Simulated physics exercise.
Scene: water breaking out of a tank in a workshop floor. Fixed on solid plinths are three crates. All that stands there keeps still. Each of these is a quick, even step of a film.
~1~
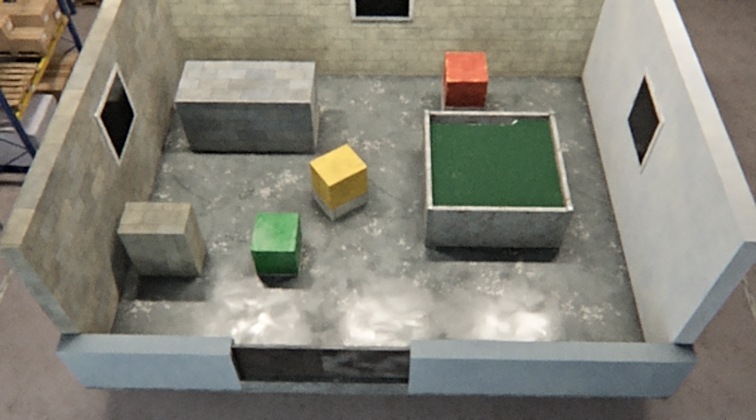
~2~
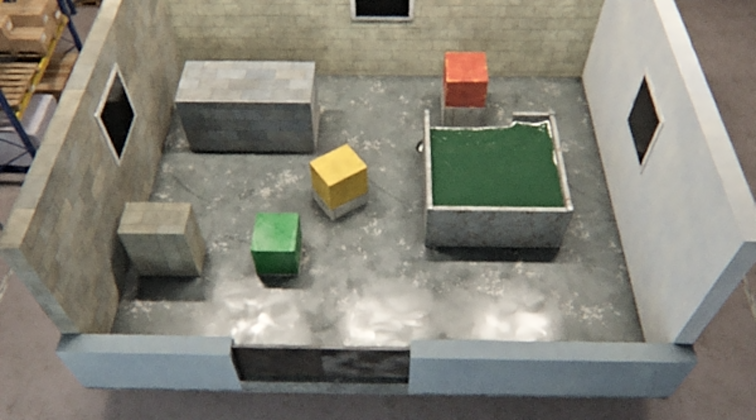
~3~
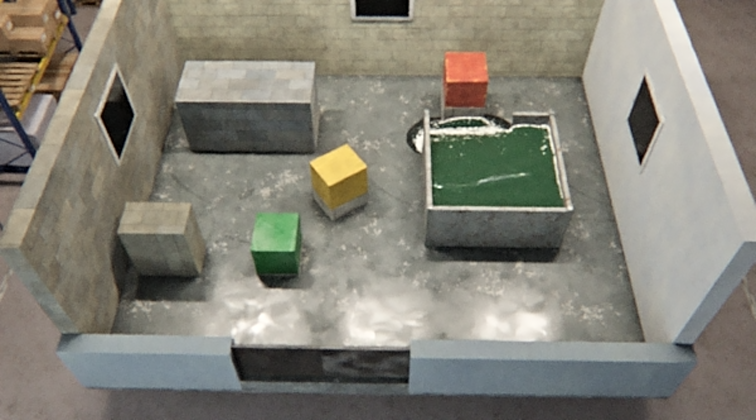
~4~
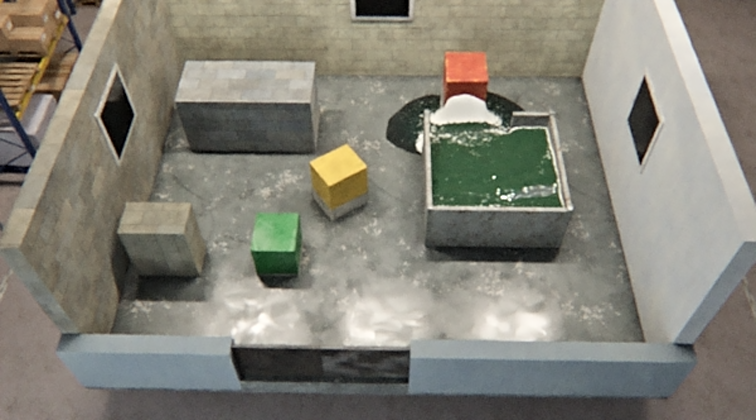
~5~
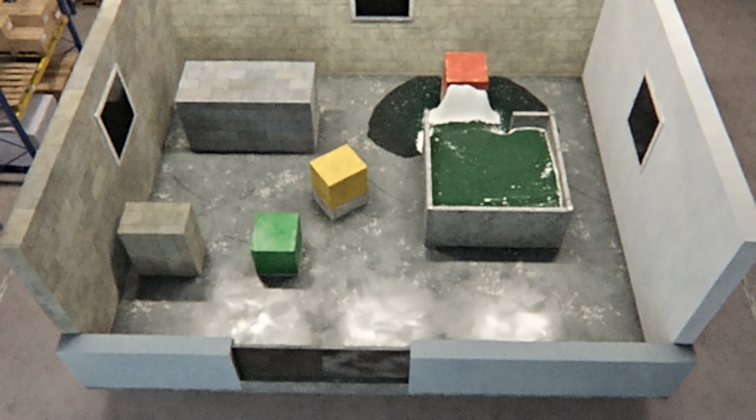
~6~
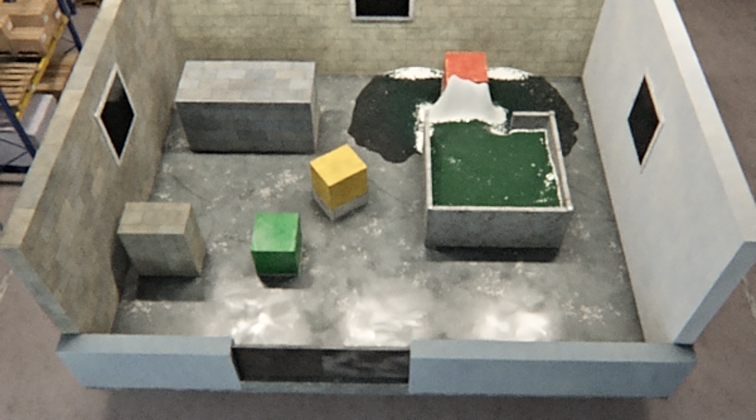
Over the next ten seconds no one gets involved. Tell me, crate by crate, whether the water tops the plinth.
Green crate: Yes, it does. Yellow crate: No, it does not. Red crate: Yes, it does.
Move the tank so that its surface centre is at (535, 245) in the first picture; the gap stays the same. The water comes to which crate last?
That would be the green crate.
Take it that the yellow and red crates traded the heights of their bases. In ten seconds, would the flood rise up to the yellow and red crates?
I'd say the yellow crate is unharmed and the red crate gets swamped.
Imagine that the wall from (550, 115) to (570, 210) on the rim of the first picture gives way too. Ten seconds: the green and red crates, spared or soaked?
The green crate is reached; the red crate is untouched.
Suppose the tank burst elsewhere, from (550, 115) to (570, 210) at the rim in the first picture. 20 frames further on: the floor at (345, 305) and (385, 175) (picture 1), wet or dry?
I'd expect the first point to be reached and the second point to stay dry.
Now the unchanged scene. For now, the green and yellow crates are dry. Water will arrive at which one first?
I reckon it's the crate marked yellow.
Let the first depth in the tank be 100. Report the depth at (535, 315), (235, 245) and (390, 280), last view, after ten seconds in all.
The three come to near 6, 10 and 8 per cent respectively.
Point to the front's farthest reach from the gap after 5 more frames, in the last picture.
At roughly (277, 77).
A moment on, water covers 25 % of the floor; the green crate not reached, the yellow crate not reached, the red crate water round its plinth.
Next, water covers 35 % of the floor; the green crate not reached, the yellow crate water round its plinth, the red crate water round its plinth.
Then, water covers 50 % of the floor; the green crate water round its plinth, the yellow crate water round its plinth, the red crate water round its plinth.
Later, water covers 75 % of the floor; the green crate water round its plinth, the yellow crate water round its plinth, the red crate water round its plinth.
In the end, water covers 100 % of the floor; the green crate was topped, the yellow crate stayed above the water, the red crate was topped.
